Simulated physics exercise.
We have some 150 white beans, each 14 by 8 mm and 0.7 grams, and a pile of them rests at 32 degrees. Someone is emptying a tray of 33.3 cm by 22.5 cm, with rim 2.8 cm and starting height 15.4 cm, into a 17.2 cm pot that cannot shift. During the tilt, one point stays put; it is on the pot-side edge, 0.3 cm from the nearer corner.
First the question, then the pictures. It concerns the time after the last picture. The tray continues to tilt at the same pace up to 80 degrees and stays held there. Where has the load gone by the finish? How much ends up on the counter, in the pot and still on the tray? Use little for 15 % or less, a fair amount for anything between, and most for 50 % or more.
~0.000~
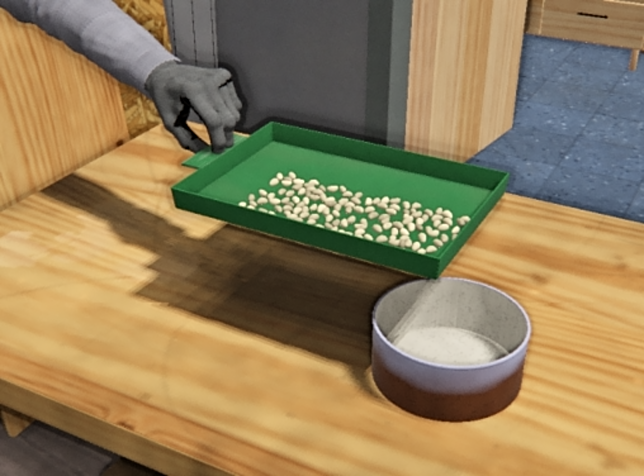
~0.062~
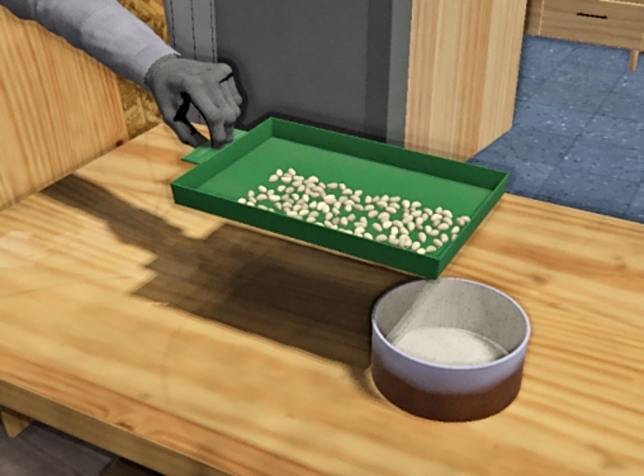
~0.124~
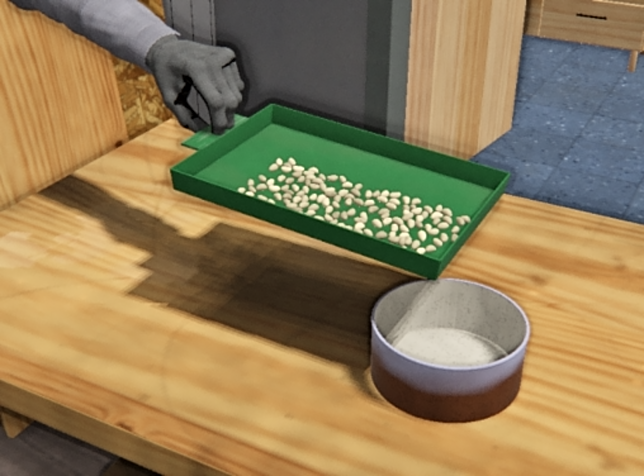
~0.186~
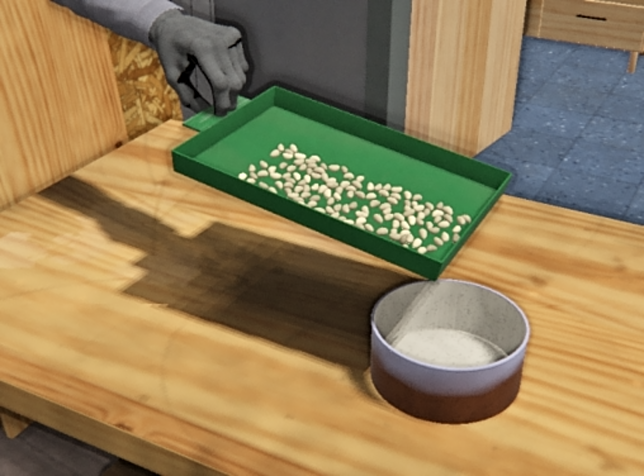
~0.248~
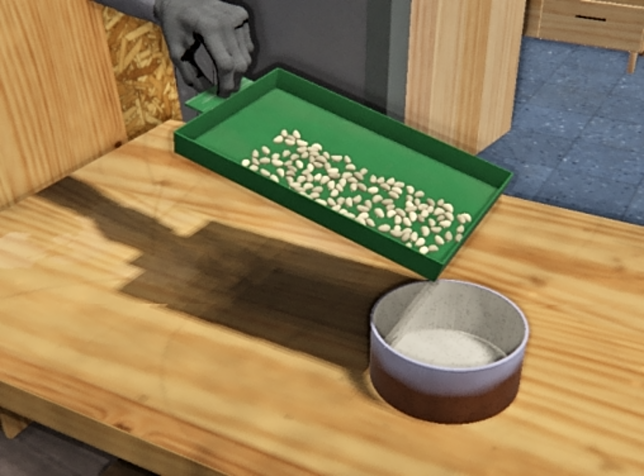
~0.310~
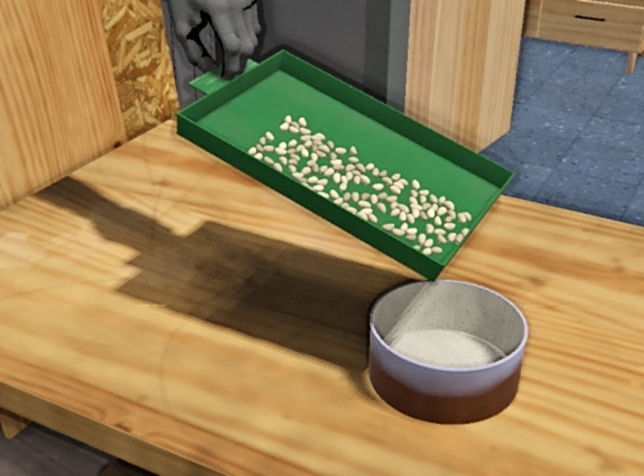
Tray - most; counter - little; pot - a fair amount.
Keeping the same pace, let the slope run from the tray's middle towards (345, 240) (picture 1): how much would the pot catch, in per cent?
I'd say close to 0 %.
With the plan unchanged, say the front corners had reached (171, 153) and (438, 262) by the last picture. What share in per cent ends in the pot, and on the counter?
Pot 25, counter 45.
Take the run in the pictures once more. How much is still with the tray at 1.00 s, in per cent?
Value: About 95%.
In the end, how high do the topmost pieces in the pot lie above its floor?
I'd put it at close to 1.0 centimetres.
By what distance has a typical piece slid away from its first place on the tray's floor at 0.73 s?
Roughly 9 cm.
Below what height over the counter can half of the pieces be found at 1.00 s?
Some 18 cm.
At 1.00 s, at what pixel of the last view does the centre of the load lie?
Roughly (459, 233).
After 0.73 s, tilt 48 degrees; the tray holds 100 %, the pot 0 %.
After 1.00 s, tilt 67 degrees; the tray holds 95 %, the pot 0 %.
Then, at 1.39 s, tilt 80 degrees; the tray holds 75 %, the pot 15 %.
In the end, at 2.3 s, tray 65 %, counter 10 %, pot 30 %.
